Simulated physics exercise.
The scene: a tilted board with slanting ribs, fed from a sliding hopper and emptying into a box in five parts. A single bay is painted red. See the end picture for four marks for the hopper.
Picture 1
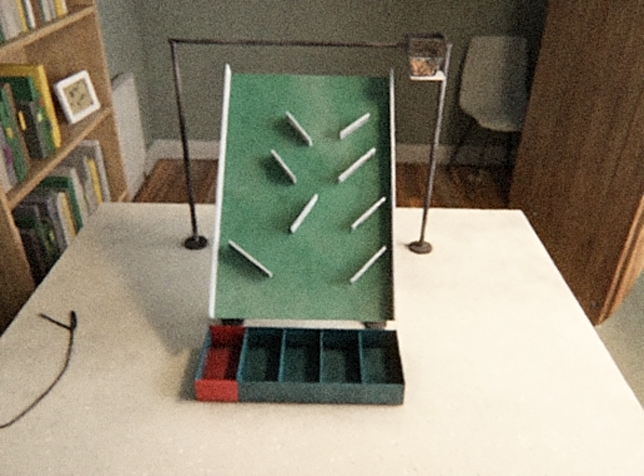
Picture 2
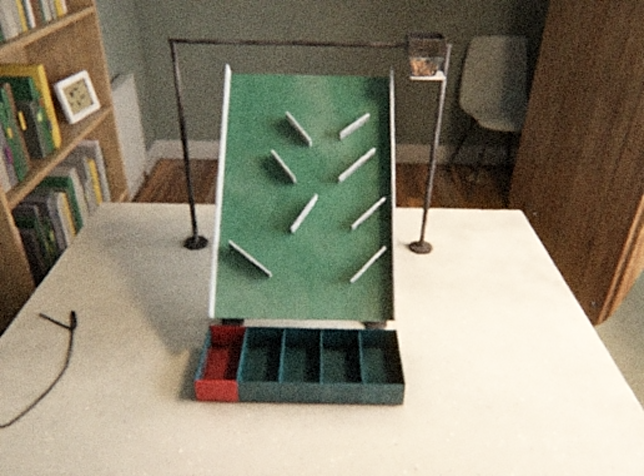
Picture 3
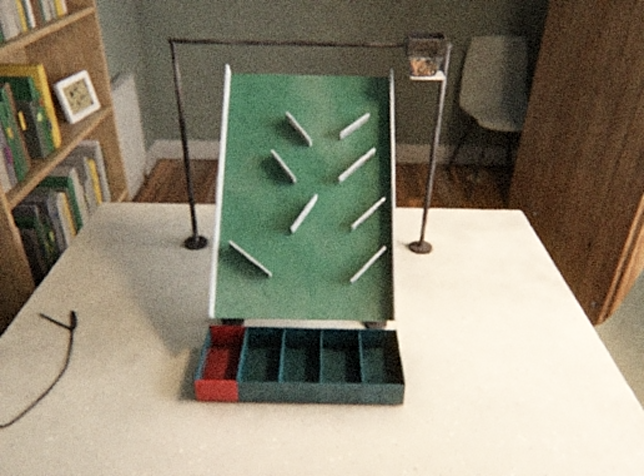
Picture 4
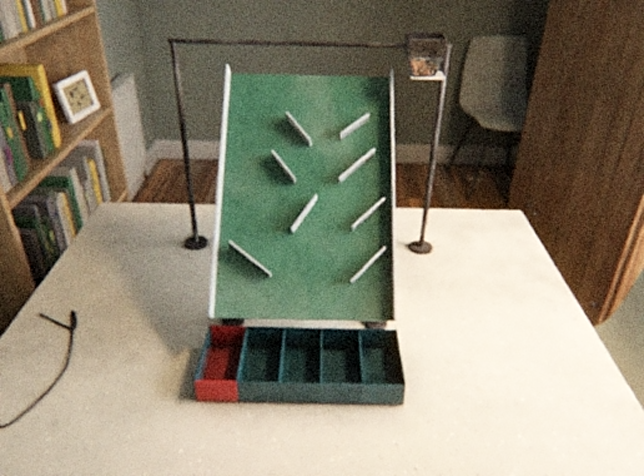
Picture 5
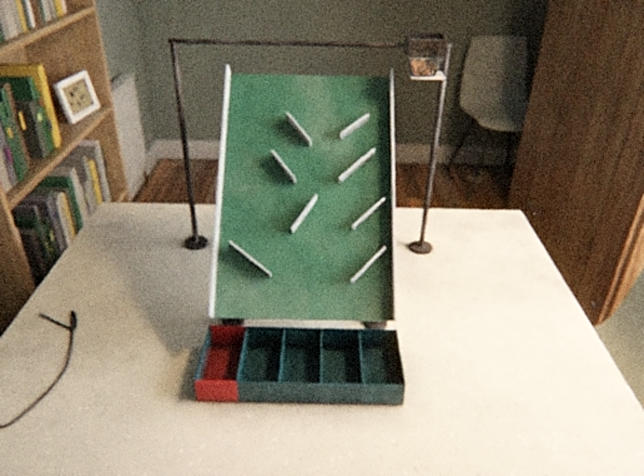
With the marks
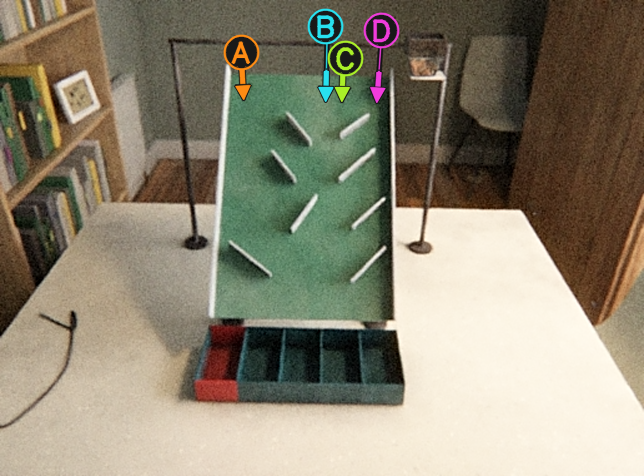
At first, a tilted green board with slanting pale ribs stands on a table, a small filled hopper at the upper right of the rail above it and a five-part box with a red left bay below. Nothing visibly moves after that; the hopper, board and box all stay in place.
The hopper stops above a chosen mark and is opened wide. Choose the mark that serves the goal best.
Best: A.
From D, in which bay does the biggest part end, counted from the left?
It is the third one.
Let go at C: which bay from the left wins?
The third from the left.
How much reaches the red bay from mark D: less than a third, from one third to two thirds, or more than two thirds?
Mark D gives less than a third.
On the marked copy, mark A meets the board at (243, 94); mark B meets the board at (325, 96); mark C meets the board at (342, 96); mark D meets the board at (377, 97).
If A is chosen, about half in the red bay, about half in other bays.
If B is chosen, none in the red bay, all in other bays.
If C is chosen, none in the red bay, nearly all in other bays.
If D is chosen, none in the red bay, nearly all in other bays, a small part held on the board.
